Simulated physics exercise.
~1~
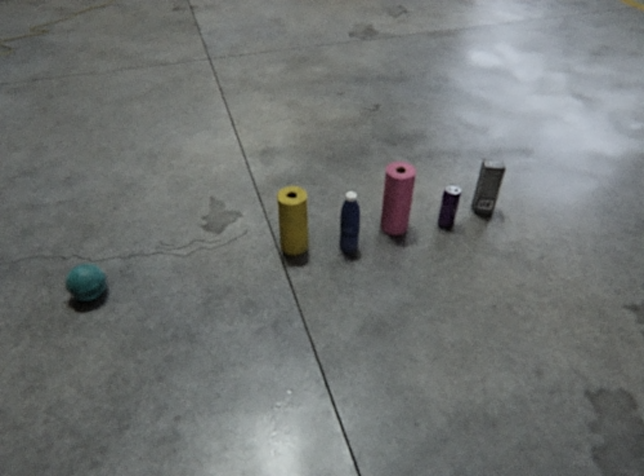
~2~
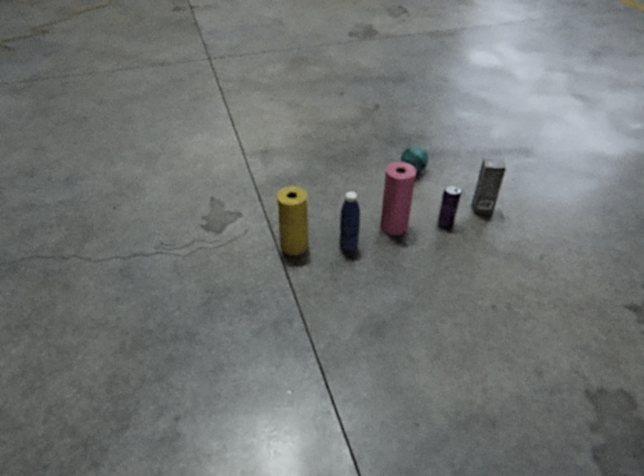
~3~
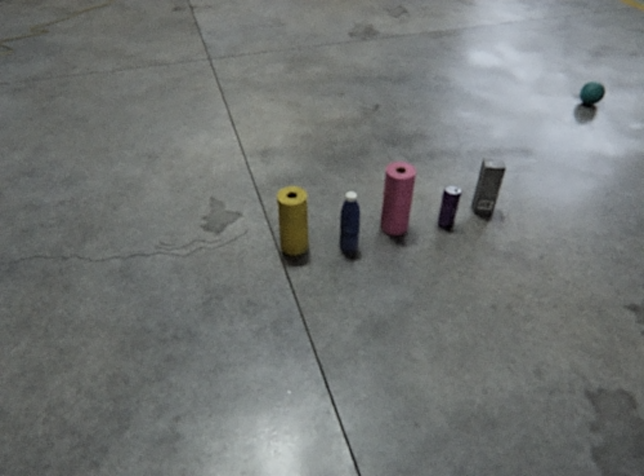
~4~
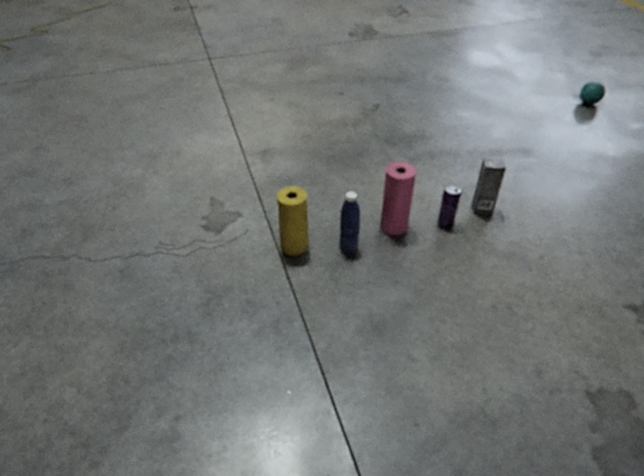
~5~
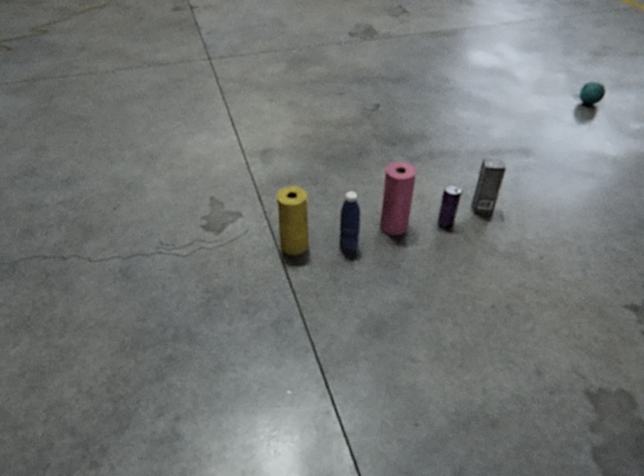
At first, a turquoise ball sits at the left on a grey concrete floor, away from a loose row of five upright objects, which are a yellow roll, a blue bottle, a pink roll, a purple can and a grey carton. The ball then moves to the right and shows just behind the pink roll, partly hidden by it. It carries on past the row toward the upper right, beyond the grey carton. There it comes to rest on the floor and stays put. All five objects are still standing in their original places at the end.
